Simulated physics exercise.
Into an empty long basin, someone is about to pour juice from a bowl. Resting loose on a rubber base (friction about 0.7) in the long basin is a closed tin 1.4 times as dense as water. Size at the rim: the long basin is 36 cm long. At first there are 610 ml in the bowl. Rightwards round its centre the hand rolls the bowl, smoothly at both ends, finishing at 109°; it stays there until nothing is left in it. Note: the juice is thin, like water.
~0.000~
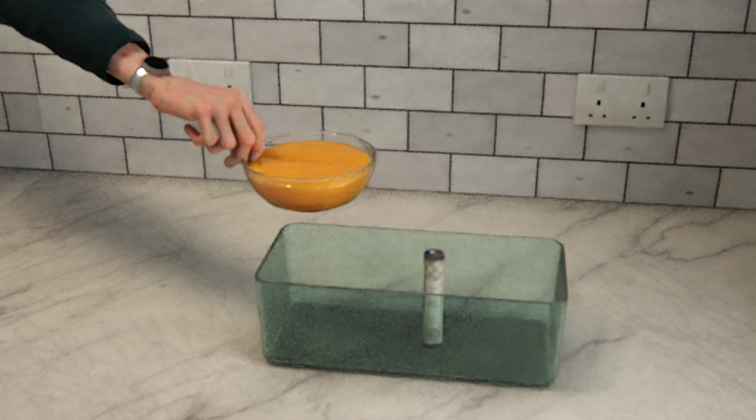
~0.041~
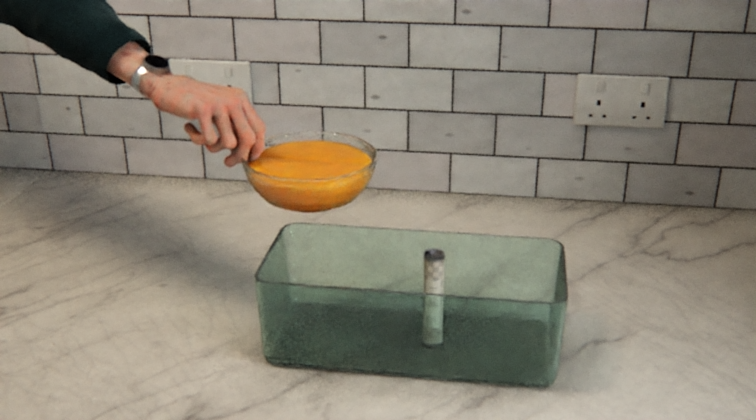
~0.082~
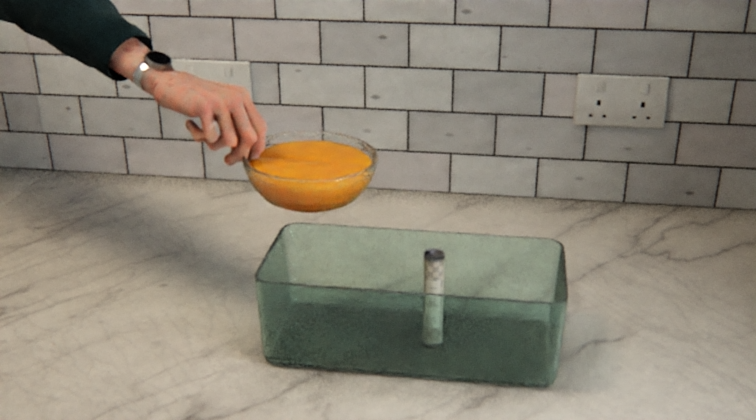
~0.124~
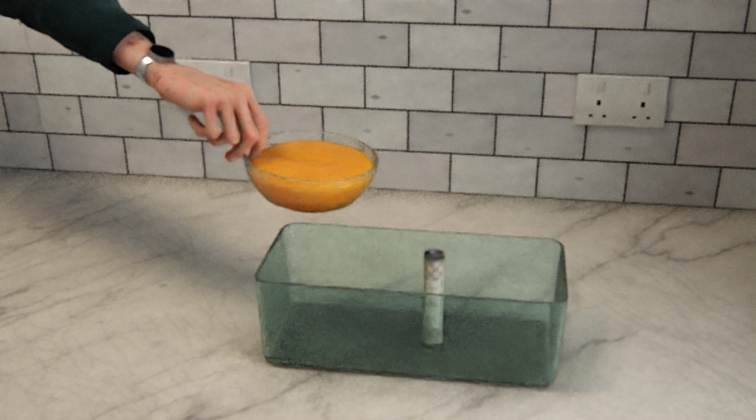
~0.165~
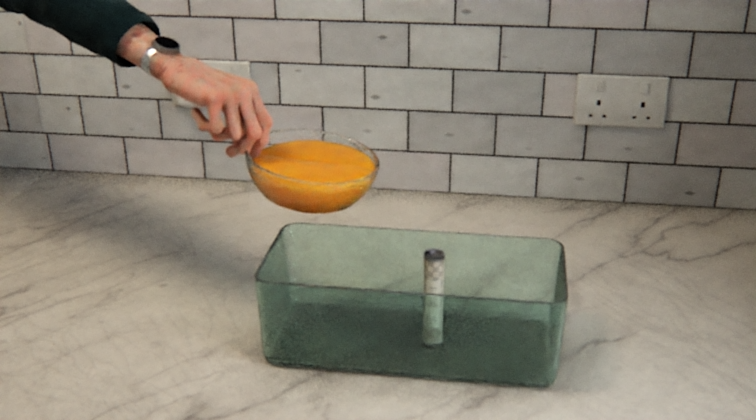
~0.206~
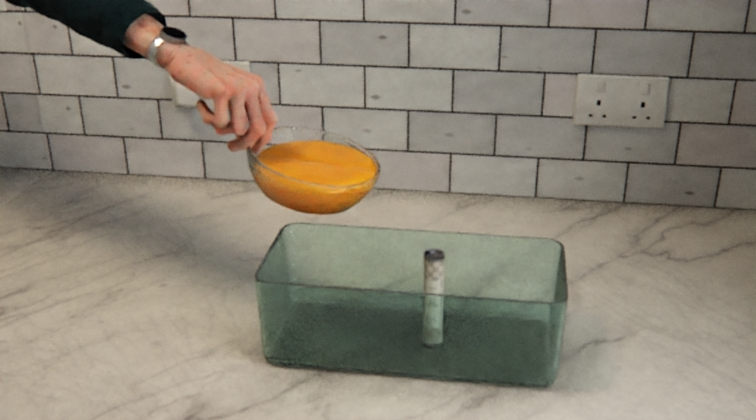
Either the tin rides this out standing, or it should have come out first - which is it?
Watch, it's going to keep its feet.
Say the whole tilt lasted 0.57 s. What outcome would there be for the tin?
The tin tips over.
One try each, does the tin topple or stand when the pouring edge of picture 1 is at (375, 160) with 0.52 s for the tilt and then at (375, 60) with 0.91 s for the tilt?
First it topples; then it keeps standing.
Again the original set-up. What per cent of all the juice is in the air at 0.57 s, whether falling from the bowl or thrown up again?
Around 34 percent.
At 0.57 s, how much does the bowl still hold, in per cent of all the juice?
Roughly 20 %.
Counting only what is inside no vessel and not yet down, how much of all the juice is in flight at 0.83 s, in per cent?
About 0 per cent.
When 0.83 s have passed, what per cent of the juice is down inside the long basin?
Roughly 100 %.
After 0.57 s the tilt is 75° and 21 per cent is still to pour; the tin stands where it began.
After 0.83 s the tilt is 107° and 0 per cent is still to pour; the tin stands where it began.
After 1.11 s the tilt is 109° and 0 per cent is still to pour; the tin stands where it began.
After 1.41 s the tilt is 109° and 0 per cent is still to pour; the tin stands where it began.
In the end the tin stands where it began.
